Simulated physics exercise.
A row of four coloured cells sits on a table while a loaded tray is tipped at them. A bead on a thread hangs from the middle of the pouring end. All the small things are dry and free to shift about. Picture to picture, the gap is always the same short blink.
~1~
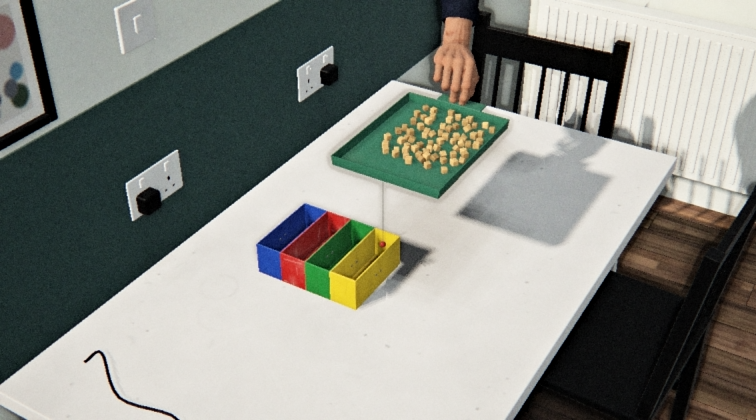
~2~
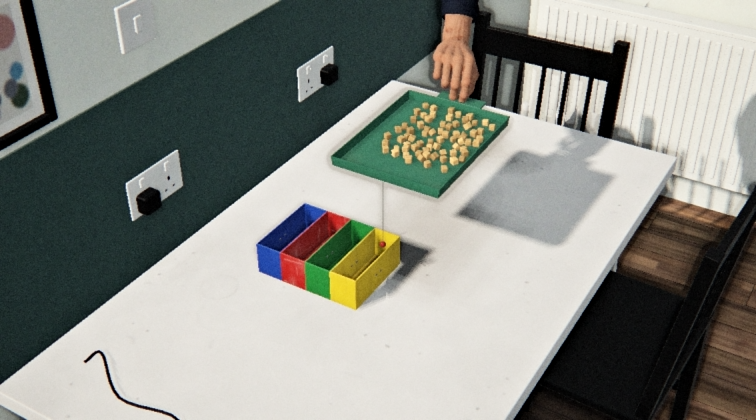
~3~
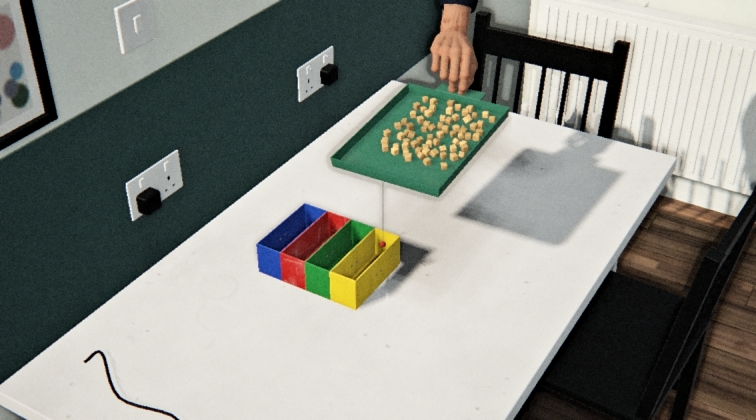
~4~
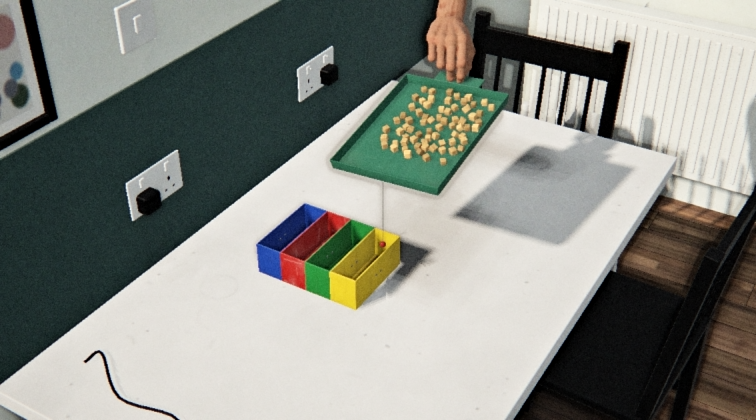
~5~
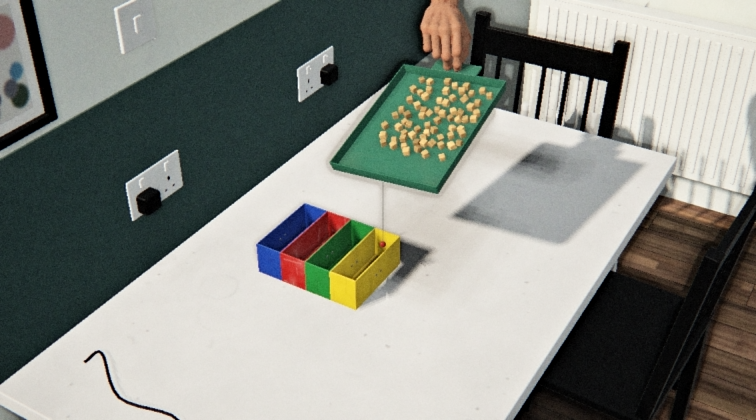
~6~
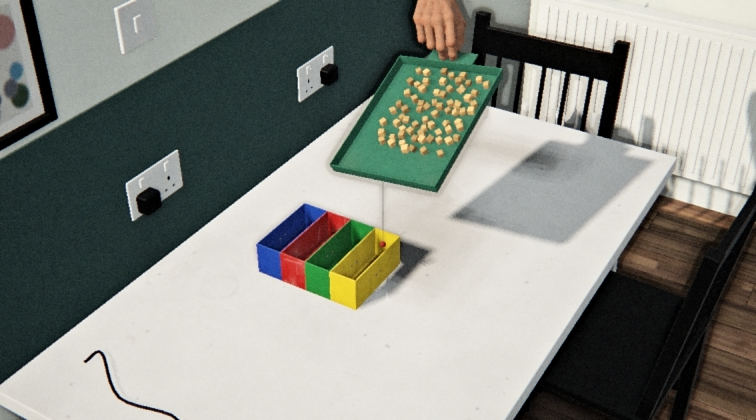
A hand at the far end of a green tray raises that end gradually, tilting the tray toward its near left corner while the pale wooden cubes stay clustered on it. Below sits a row of blue, red, green and yellow open boxes, with a thread hanging nearby and a dark cord at lower left. The steady, elevated view shows a white table beside wall sockets, black chairs and a radiator.
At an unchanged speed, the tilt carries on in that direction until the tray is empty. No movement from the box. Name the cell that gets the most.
Green.
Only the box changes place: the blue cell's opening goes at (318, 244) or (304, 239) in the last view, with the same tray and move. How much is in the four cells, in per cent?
Roughly 90 per cent the first time and 100 per cent the second.
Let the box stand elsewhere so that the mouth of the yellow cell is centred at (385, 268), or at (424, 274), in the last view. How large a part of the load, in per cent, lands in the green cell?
Close to 20 in a hundred first, close to 0 in a hundred second.
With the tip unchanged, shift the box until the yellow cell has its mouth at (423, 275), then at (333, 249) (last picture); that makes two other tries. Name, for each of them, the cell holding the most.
The answer is the blue one for the first try and the yellow cell for the second.
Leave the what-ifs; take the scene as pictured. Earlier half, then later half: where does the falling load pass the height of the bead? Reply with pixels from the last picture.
Earlier half at (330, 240), later half at (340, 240).
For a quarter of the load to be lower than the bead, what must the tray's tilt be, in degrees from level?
That happens at around 105°.
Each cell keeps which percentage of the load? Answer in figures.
So the blue cell ends up with 0 % of the load, the red cell with 20 %, the green cell with 40 %, and the yellow cell with 20 %.
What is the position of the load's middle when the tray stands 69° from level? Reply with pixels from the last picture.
Roughly (360, 159).
Just after the last frame, tray tipped steeply; almost all on the tray; just a few falling or outside the box.
A moment on, tray tipped past a quarter turn; roughly half on the tray; about a tenth in the red cell; about a tenth in the yellow cell; about a tenth in the green cell; roughly a quarter falling or outside the box.
Further on, tray tipped past a quarter turn; roughly half in the green cell; roughly a quarter in the red cell; roughly a quarter in the yellow cell; just a few in the blue cell; about a tenth falling or outside the box.
When it is over, tray tipped past a quarter turn; roughly half in the green cell; roughly a quarter in the red cell; roughly a quarter in the yellow cell; just a few in the blue cell; about a tenth outside the box.
